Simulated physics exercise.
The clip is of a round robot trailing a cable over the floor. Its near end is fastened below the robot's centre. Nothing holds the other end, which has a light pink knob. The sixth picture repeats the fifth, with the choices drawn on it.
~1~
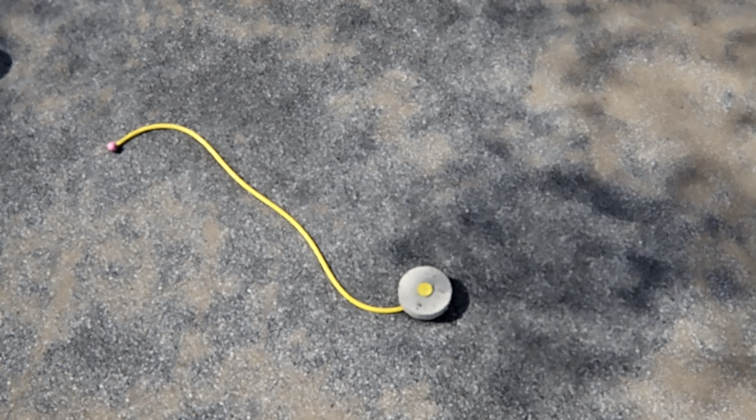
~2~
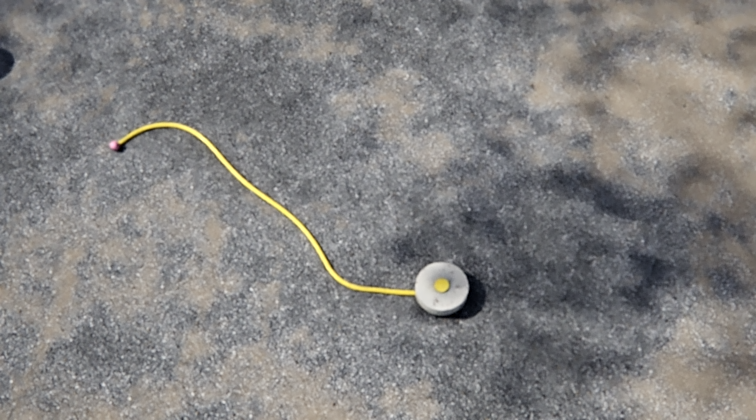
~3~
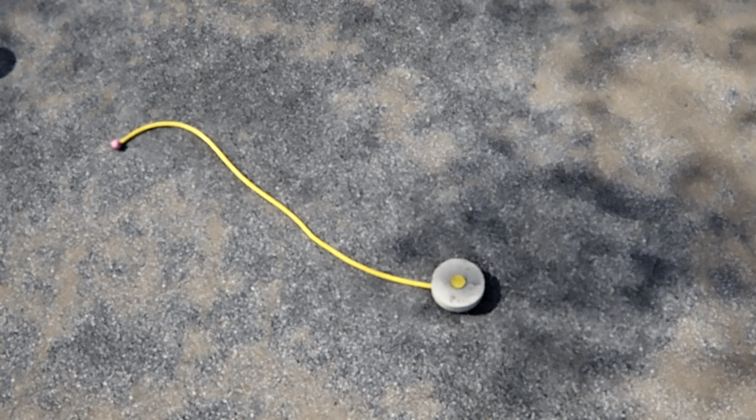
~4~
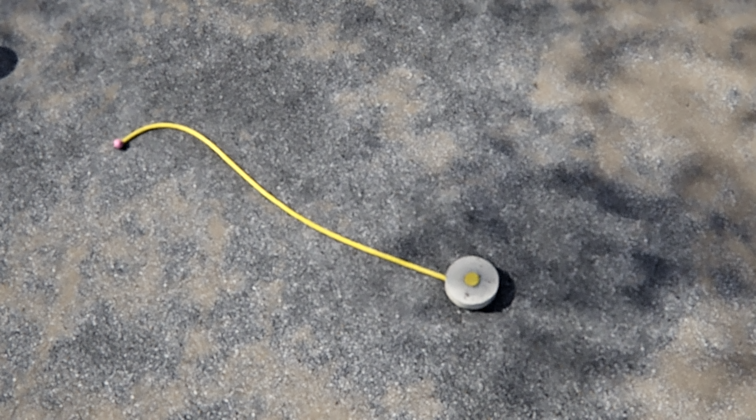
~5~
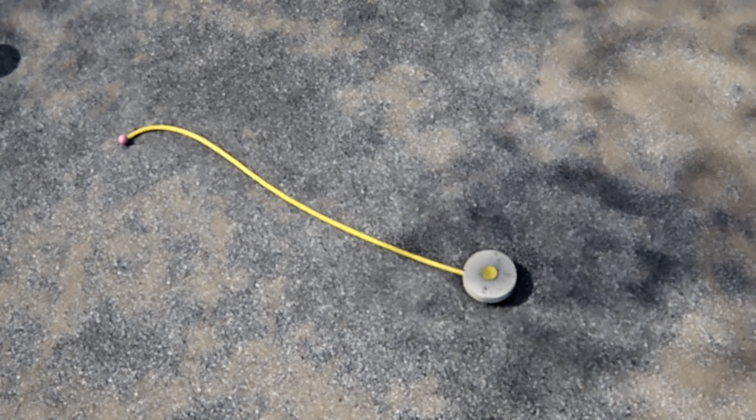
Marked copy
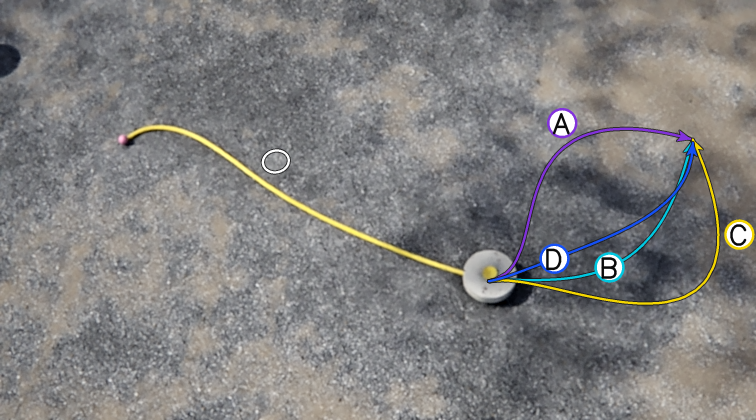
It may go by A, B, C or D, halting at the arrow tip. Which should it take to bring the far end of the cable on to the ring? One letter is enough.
A is the one.
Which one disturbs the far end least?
That is A.
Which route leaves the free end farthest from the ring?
Route C.
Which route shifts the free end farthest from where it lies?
C.
On the copy, A from (489, 281) via (553, 158) to (691, 139); B from (489, 281) via (635, 252) to (692, 141); C from (489, 281) via (685, 297) to (693, 140); D from (489, 281) via (617, 233) to (693, 143); the ring at (276, 161).
On A. First, robot (537, 187), middle of the cable (323, 202), free end (143, 134).
Then, robot (611, 125), middle of the cable (402, 164), free end (201, 150).
Finally, robot (695, 135), middle of the cable (480, 149), free end (275, 159); the free end is on the ring.
By contrast, B leaves the free end at (289, 184); C leaves the free end at (311, 195); D leaves the free end at (287, 179).
